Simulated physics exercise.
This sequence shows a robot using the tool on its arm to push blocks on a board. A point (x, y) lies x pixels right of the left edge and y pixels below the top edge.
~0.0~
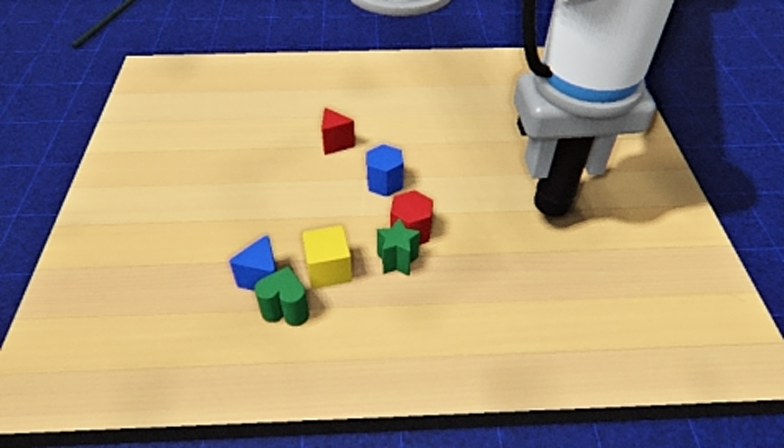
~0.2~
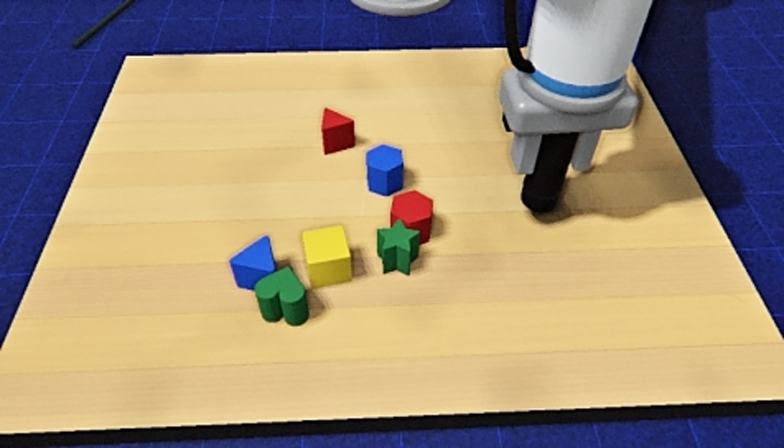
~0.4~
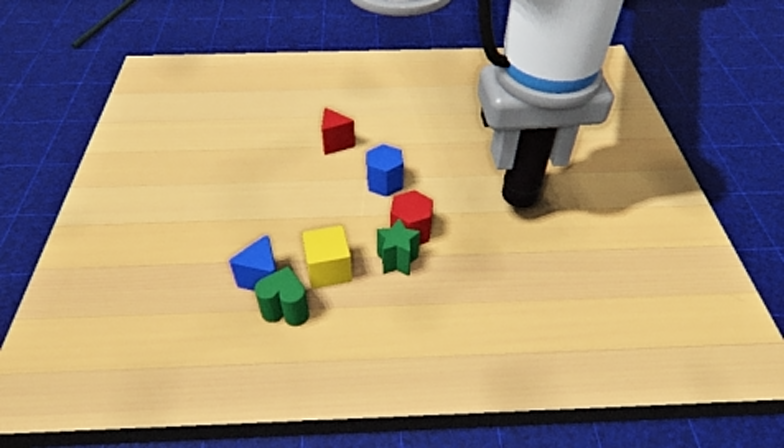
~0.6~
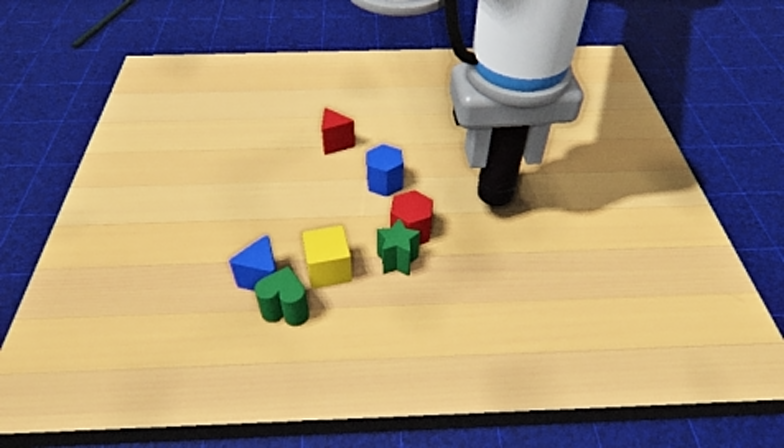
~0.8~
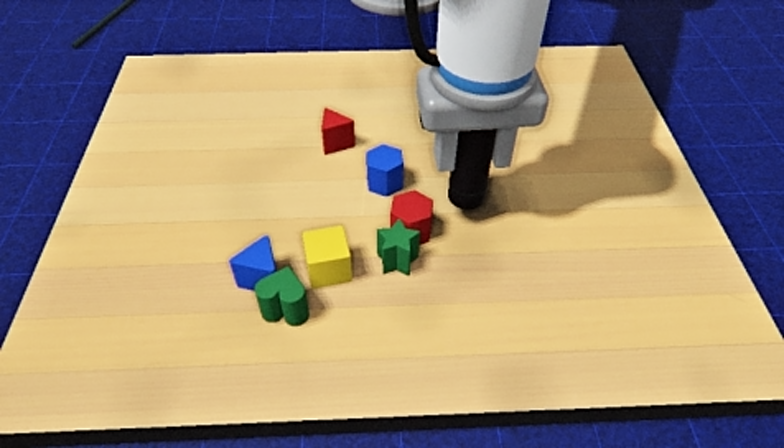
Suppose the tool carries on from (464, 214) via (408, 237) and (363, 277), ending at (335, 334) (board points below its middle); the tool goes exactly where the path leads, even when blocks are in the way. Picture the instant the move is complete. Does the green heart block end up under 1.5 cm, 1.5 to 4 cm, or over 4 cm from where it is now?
It slides not even 1.5 cm.
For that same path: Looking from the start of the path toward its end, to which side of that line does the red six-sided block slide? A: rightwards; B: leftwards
(A)
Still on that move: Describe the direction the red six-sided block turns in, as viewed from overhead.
Spins clockwise.
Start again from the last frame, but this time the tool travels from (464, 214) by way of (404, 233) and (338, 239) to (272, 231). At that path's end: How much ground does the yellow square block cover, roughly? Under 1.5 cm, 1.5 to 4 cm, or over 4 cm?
If I had to pick, the yellow square block travels from 1.5 to 4 cm here.
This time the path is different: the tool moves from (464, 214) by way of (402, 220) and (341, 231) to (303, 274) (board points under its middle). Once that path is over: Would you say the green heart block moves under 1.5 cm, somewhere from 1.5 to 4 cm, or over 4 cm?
It goes beyond 4 cm.
What follows on the original path. One third of the way, tool at (409, 221); green star-shaped block at (384, 243), turned 55° anticlockwise; red six-sided block at (367, 216), turned 25° clockwise.
Two thirds of the way, tool at (362, 261); yellow square block at (308, 245), turned 35° anticlockwise; green star-shaped block at (349, 280), turned 95° anticlockwise; red six-sided block at (341, 219), turned 80° clockwise.
At the end, tool at (333, 318); green heart block still; yellow square block at (308, 245), turned 35° anticlockwise; green star-shaped block at (318, 342), turned 95° anticlockwise; red six-sided block at (341, 219), turned 80° clockwise.
